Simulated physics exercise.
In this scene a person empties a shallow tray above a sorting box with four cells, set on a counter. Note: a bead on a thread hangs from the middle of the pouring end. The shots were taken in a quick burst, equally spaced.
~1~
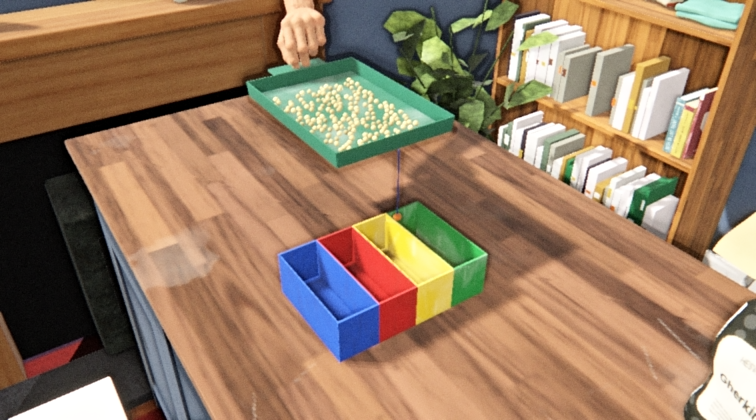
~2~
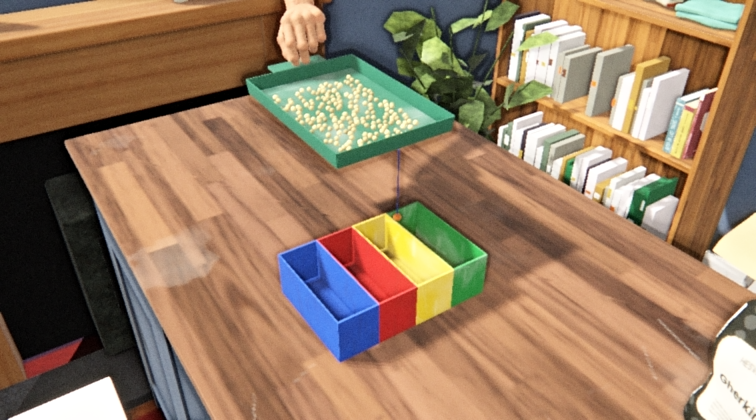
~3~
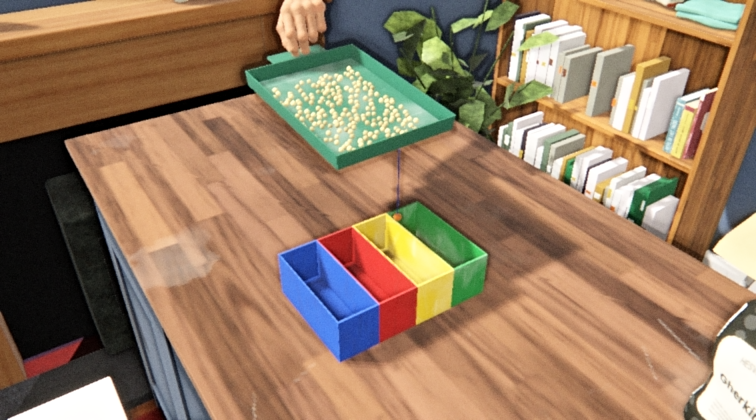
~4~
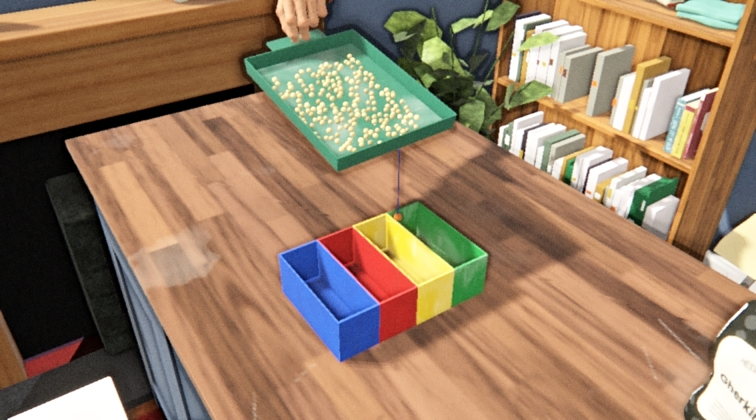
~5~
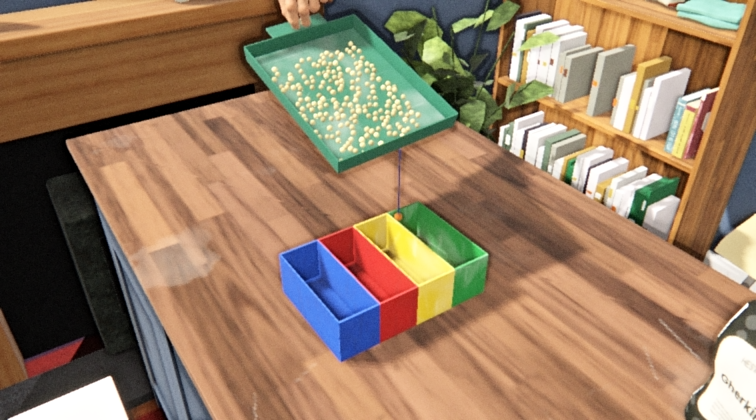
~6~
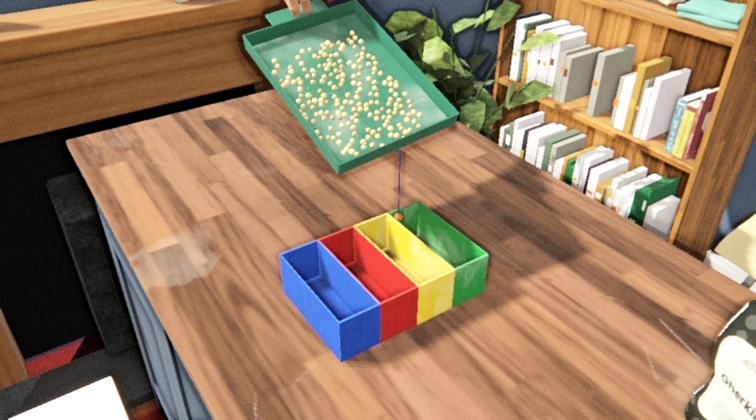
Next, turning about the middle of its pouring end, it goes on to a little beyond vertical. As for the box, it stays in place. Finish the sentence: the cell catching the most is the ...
... Red cell.
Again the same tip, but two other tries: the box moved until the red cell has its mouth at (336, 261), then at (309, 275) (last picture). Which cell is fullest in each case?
Try 1 - the cell in yellow. Try 2 - the yellow cell.
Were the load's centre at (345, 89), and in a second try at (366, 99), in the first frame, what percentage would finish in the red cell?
You'd get near 60 percent first and near 60 percent after that.
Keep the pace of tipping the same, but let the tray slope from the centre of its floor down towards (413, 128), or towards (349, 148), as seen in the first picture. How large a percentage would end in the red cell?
Lab note: Try 1 = 0 %, try 2 = 70 %.
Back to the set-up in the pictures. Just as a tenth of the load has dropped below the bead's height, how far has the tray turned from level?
Roughly 100 degrees of turn.
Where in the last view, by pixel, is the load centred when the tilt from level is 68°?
Load centre: Approx. (365, 150).
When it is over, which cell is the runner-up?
Yellow.
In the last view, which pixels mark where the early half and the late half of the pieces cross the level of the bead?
First around (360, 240), afterwards around (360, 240).
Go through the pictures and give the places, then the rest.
The first frame shows corners of the pouring end at (337, 152) and (453, 116), level; middle of the load at (354, 116), soya beans; bead on its thread at (397, 217); blue cell at (359, 329); red cell at (398, 311); yellow cell at (434, 293); green cell at (469, 277).
The second frame shows corners of the pouring end at (337, 153) and (453, 116), level; middle of the load at (354, 115).
The third frame shows corners of the pouring end at (337, 155) and (453, 115), tipped barely, lowest at the left corner; middle of the load at (354, 111).
The fourth frame shows corners of the pouring end at (338, 157) and (455, 114), tipped a little, lowest at the left corner; middle of the load at (355, 106).
The fifth frame shows corners of the pouring end at (339, 160) and (456, 113), tipped clearly, lowest at the left corner; middle of the load at (356, 100).
The sixth frame shows corners of the pouring end at (339, 163) and (457, 113), tipped clearly, lowest at the left corner; middle of the load at (357, 97), about a quarter on the move; blue cell at (360, 329); red cell at (399, 311); yellow cell at (436, 293); green cell at (470, 277).
Soon, tray tipped steeply; nearly all on the tray; a stray few in the blue cell; a stray few in the red cell; a stray few in the yellow cell; a small part falling or outside the box.
A while on, tray tipped past a quarter turn; most on the tray; a small part in the red cell; a stray few in the blue cell; a small part falling or outside the box.
Towards the end, tray tipped past a quarter turn; most in the red cell; about a quarter in the yellow cell; a stray few in the blue cell; a stray few in the green cell; a stray few falling or outside the box.
Finally, tray tipped past a quarter turn; most in the red cell; about a quarter in the yellow cell; a stray few in the blue cell; a stray few in the green cell; a stray few outside the box.
